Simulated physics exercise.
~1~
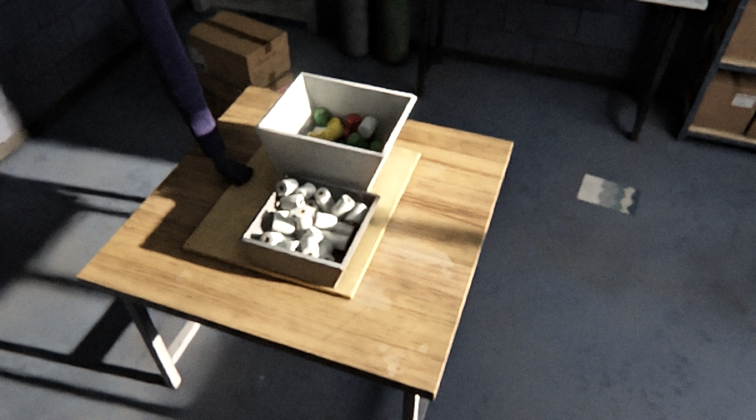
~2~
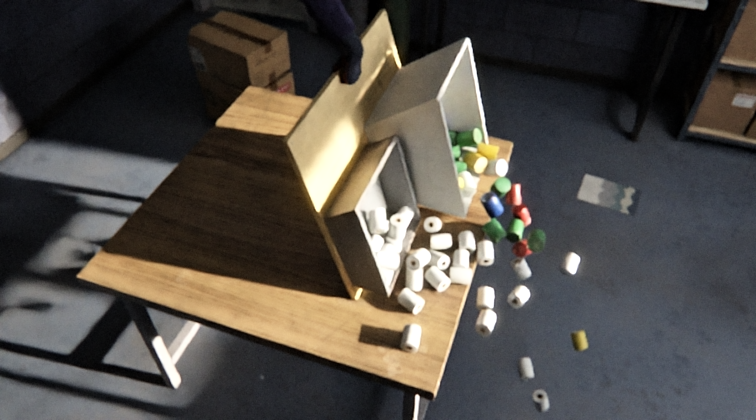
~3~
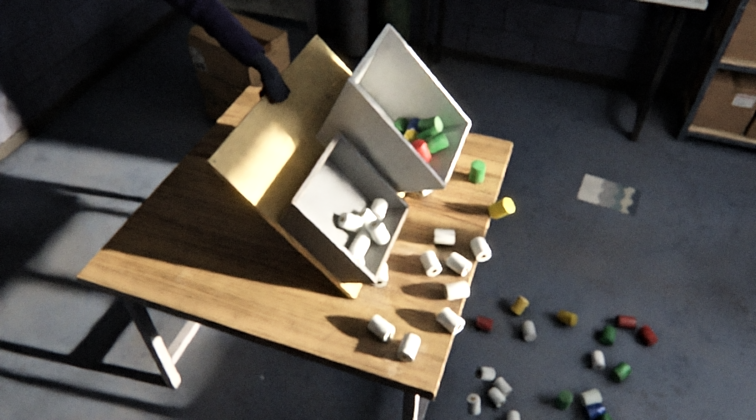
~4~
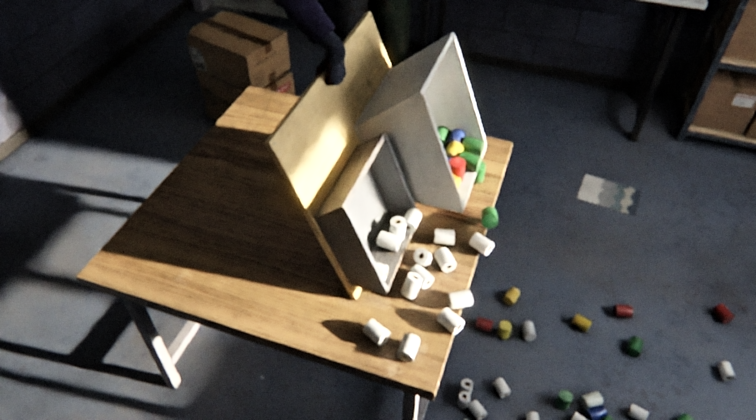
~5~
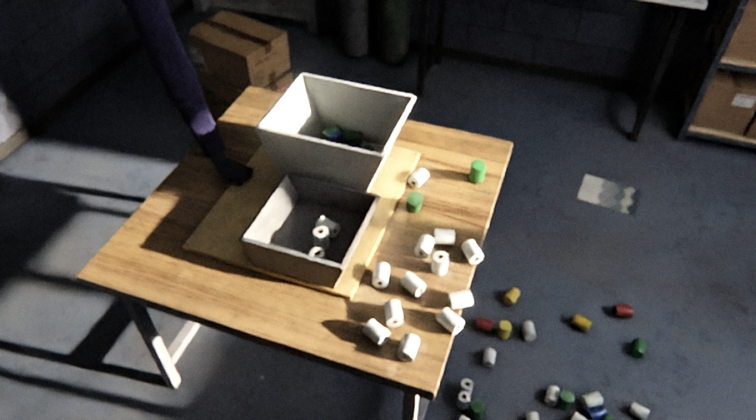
We see a dark-sleeved arm tilt a board holding two crates steeply rightward on a table, spilling white rolls and colourful jars across the tabletop and floor, then partly lower it, raise it again and lay it flat, leaving only a few pieces visible in the crates.
